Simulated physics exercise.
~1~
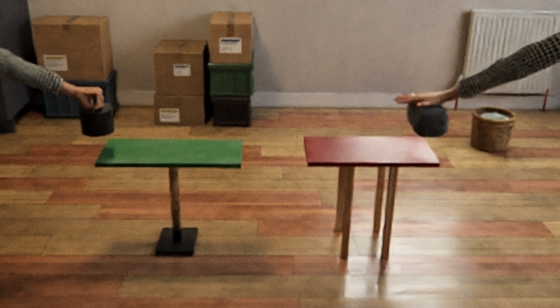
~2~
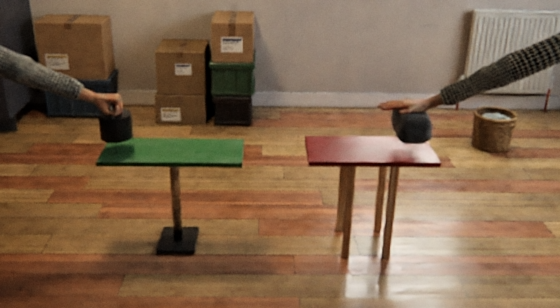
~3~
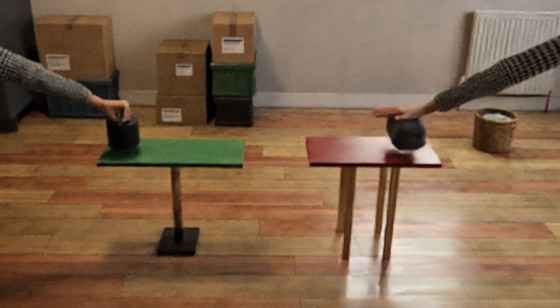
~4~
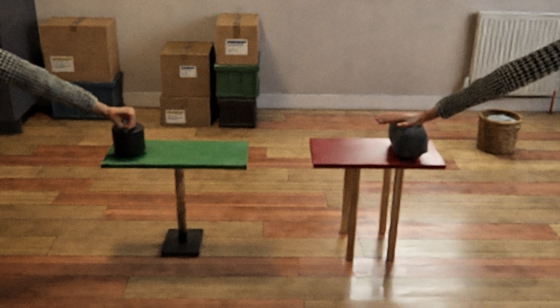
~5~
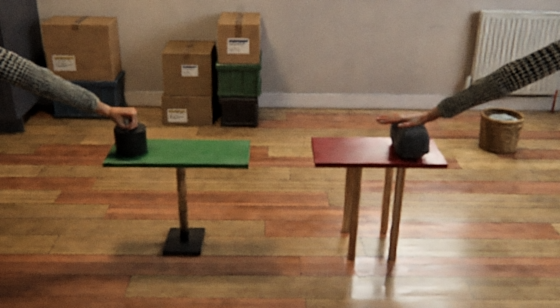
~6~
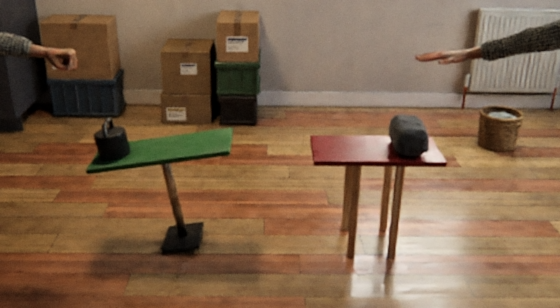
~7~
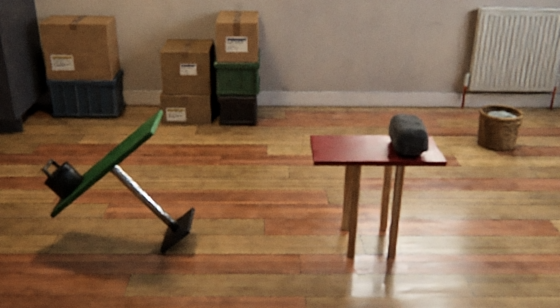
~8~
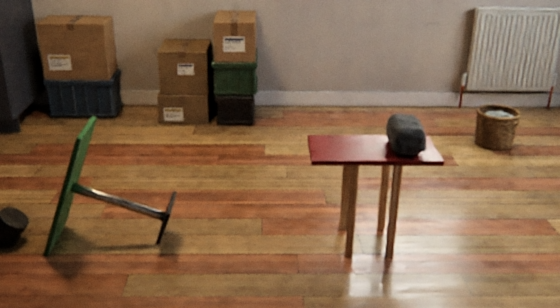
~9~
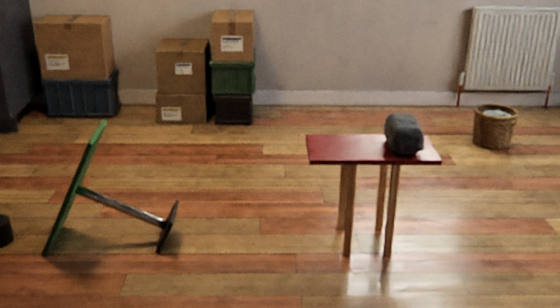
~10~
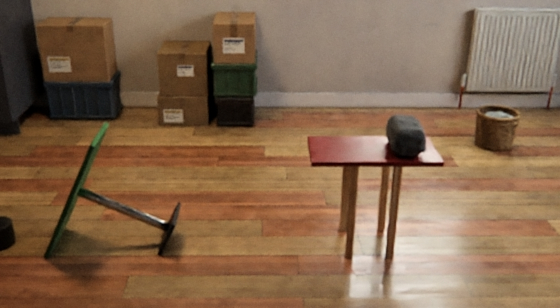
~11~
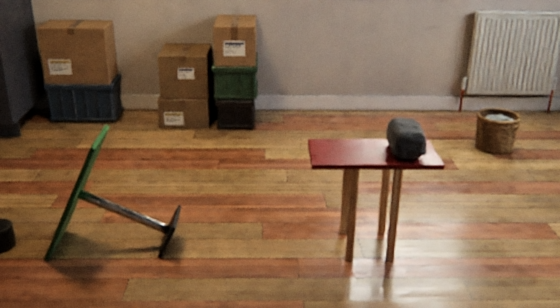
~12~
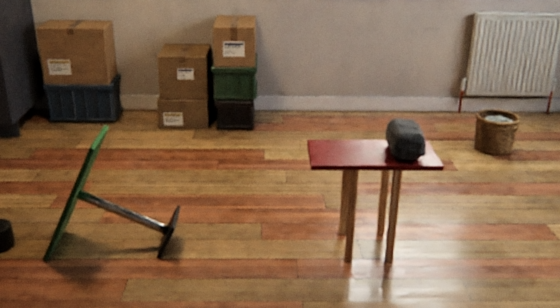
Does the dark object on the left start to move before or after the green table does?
The dark object moves first, carried in by a hand. The green table starts to tip only later, once the hand has let go.
